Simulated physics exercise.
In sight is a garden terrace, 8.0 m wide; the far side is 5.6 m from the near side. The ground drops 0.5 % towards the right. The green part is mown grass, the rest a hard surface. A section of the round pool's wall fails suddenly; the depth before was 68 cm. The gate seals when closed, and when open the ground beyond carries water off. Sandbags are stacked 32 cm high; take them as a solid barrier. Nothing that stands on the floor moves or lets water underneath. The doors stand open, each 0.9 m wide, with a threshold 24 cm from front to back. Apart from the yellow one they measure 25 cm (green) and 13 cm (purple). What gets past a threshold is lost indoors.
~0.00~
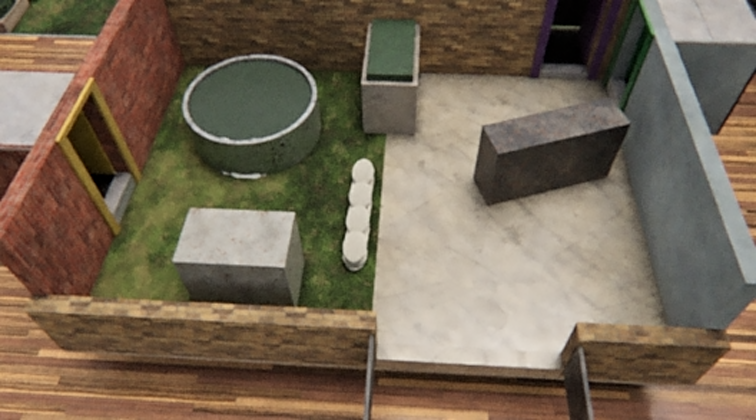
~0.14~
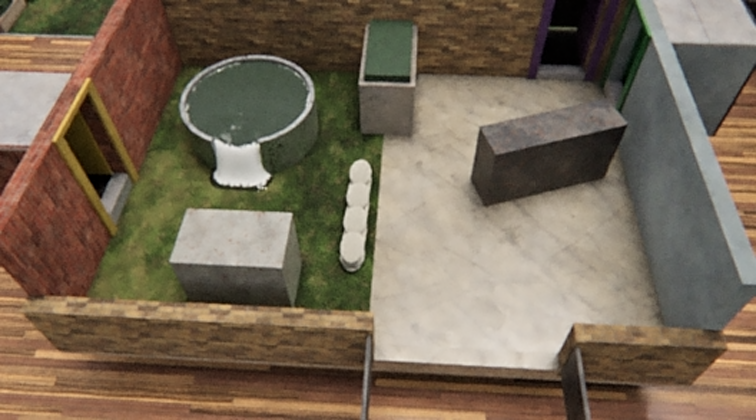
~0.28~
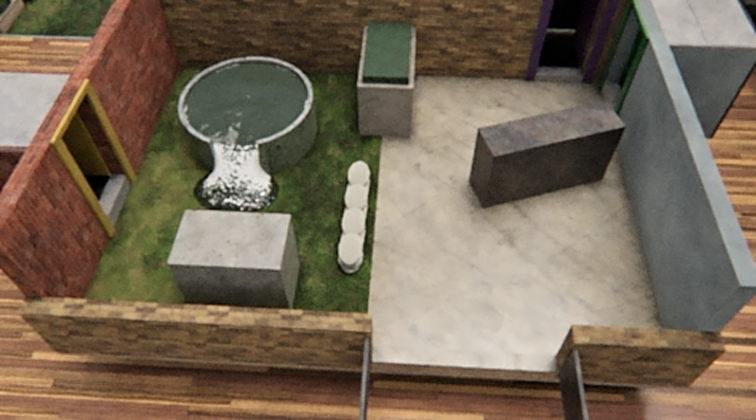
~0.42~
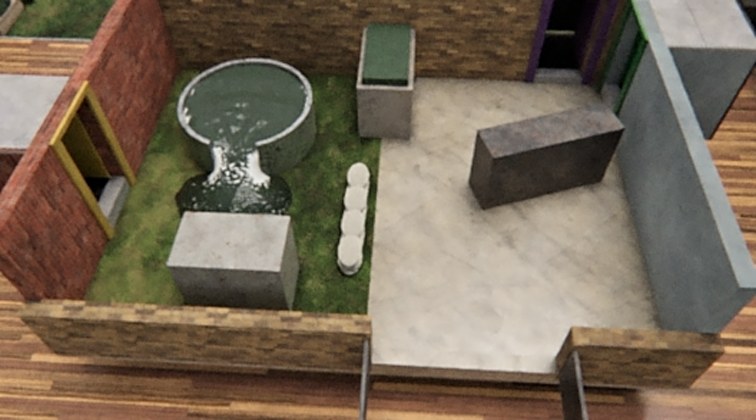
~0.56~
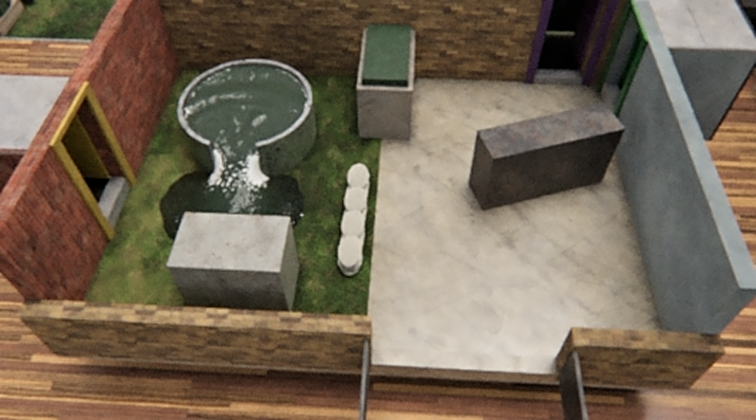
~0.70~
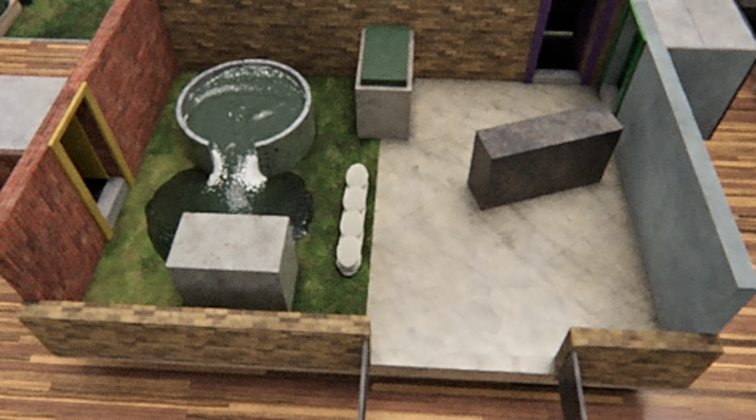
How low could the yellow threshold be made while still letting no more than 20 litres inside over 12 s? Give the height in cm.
About 9 cm.
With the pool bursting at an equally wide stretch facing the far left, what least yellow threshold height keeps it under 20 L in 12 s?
Some 6.5 cm.
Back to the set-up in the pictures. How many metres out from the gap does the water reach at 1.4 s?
Some 3.0 m out.
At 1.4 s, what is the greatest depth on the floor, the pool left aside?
About 32 cm.
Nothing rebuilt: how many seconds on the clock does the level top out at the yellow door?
At about 6.0 s.
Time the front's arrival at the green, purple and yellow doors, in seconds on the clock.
Arrival: Green 11.5 s, purple not within the 12 s, yellow 1.3 s.
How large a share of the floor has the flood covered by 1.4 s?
Some 20 per cent of it.
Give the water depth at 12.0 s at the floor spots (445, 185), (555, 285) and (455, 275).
In that order: 3, 3 and 2 cm.
After 1.4 s water covers 20 % of the floor, deepest (32 cm) near (225, 249); 2 cm at the yellow door, 0 litres in over its 26 cm threshold.
After 3.0 s water covers 30 % of the floor, deepest (22 cm) near (131, 276); 9 cm at the yellow door, 0 litres in over its 26 cm threshold.
After 12.0 s water covers 85 % of the floor, deepest (11 cm) near (303, 105); 8 cm at the yellow door, 0 litres in over its 26 cm threshold.
At the yellow door as built, the water arrived by 1.4 s and peaked near 12 cm at 5.8 s.
With a threshold of 7.5 cm, 41 litres would have come in within the 12 s; with 10 cm, 8 litres. So under 20 litres takes about 9 cm.
